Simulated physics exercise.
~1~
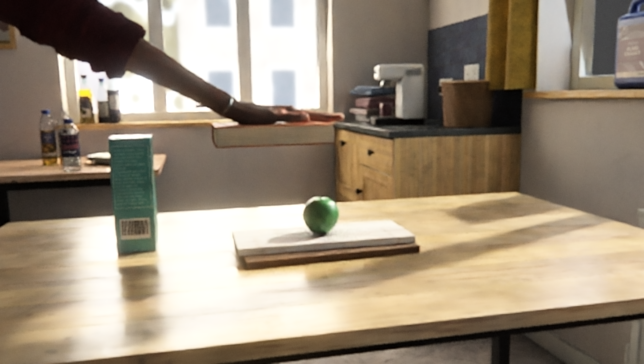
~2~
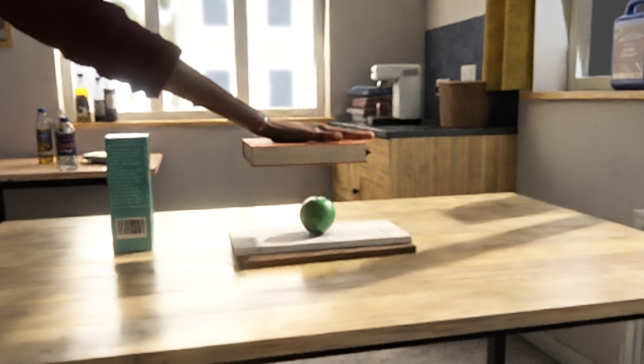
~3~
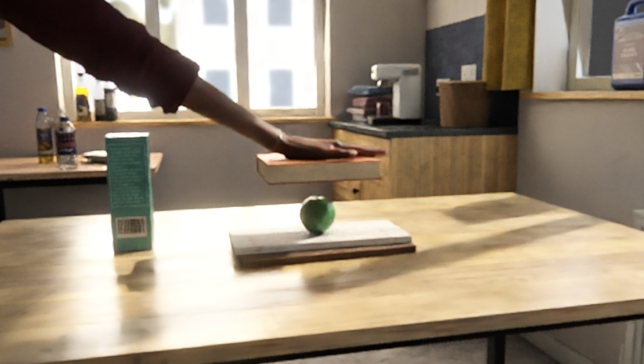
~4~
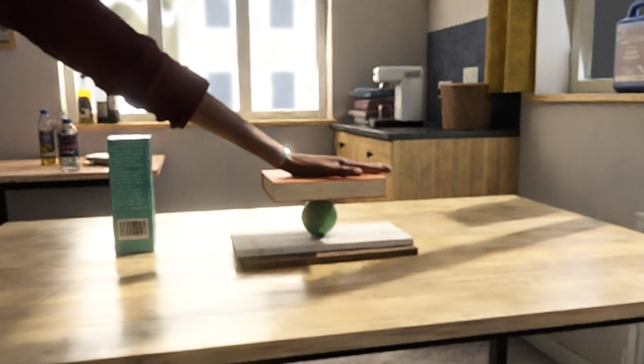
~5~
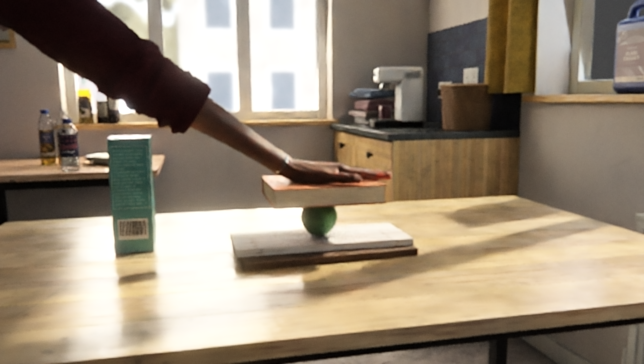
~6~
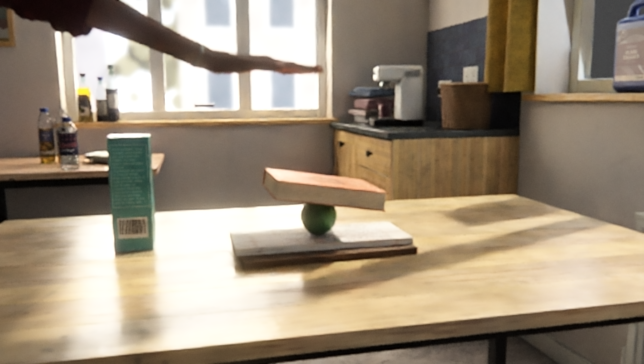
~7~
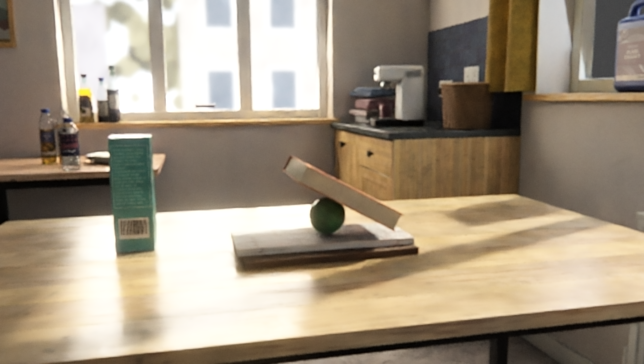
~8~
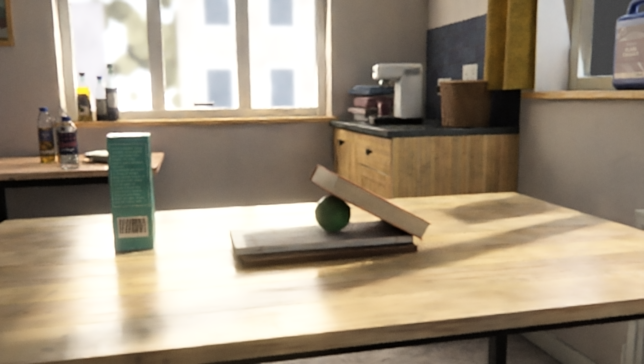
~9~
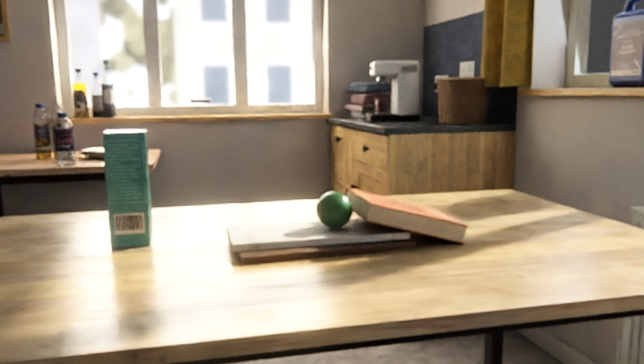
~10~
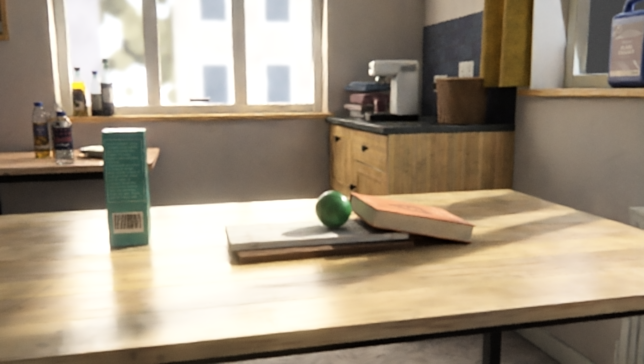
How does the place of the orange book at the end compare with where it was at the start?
At the start the orange book was held up in the air under the hand, above and to the left of the apple. By the end it was lower and to the right of the apple, resting tilted against the edge of the boards.
